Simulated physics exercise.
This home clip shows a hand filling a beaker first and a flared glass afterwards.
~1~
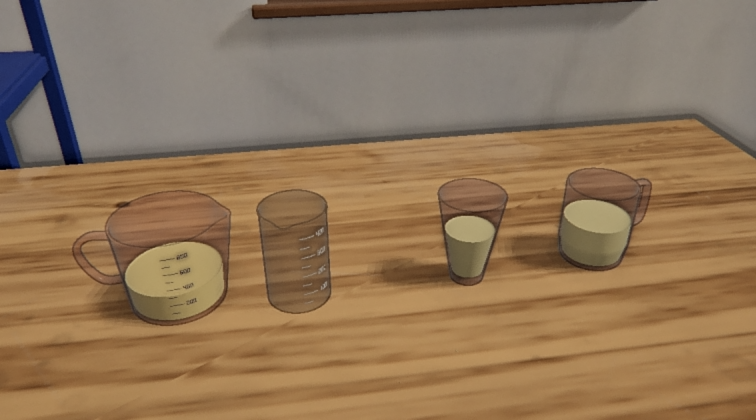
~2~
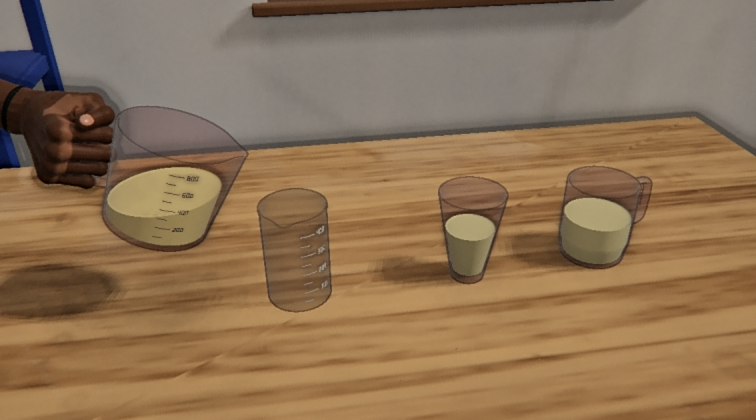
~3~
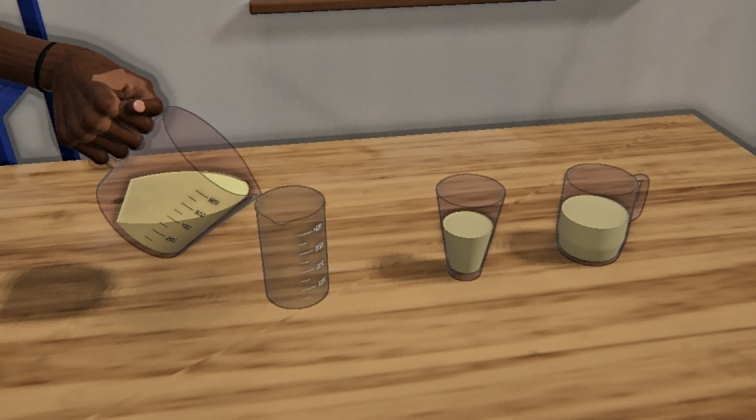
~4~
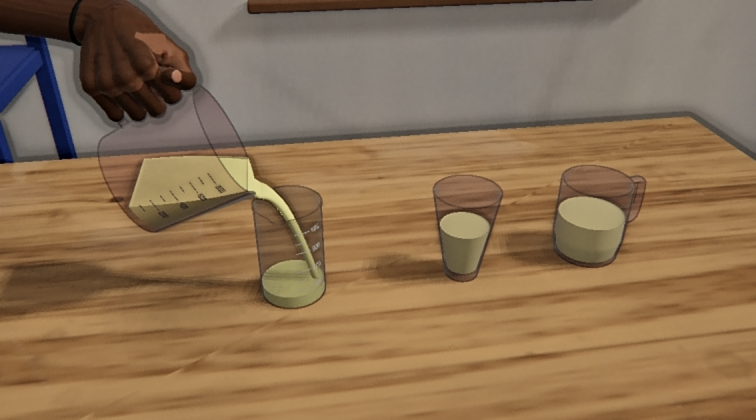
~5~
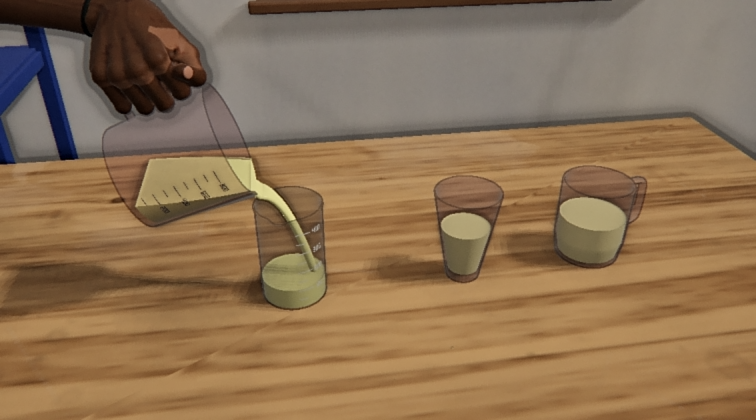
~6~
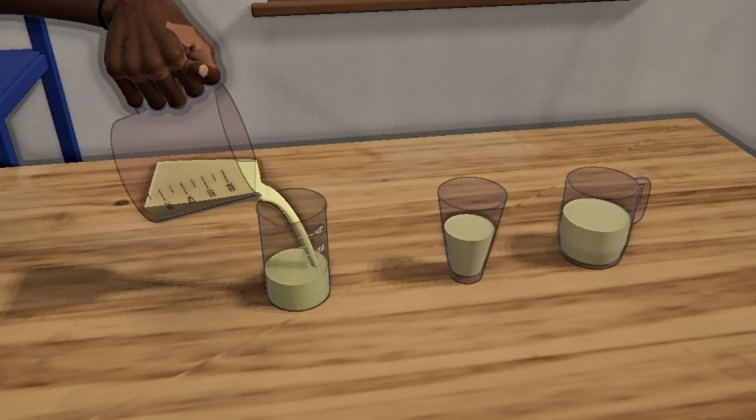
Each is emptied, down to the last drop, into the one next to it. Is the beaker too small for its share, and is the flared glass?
Answers - the beaker: No, big enough; the flared glass: Yes, too small.
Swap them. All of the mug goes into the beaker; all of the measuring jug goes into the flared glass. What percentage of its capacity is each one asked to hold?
Respectively, 50 and 140 percent of capacity.
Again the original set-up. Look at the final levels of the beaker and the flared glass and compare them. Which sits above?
That's the flared glass on the right.
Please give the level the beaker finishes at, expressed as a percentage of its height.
Around 60 in a hundred.
Next, the beaker is about half full.
After that, the beaker is about two thirds full.
Finally, the beaker is about two thirds full; the flared glass is full to the brim with a puddle round it.
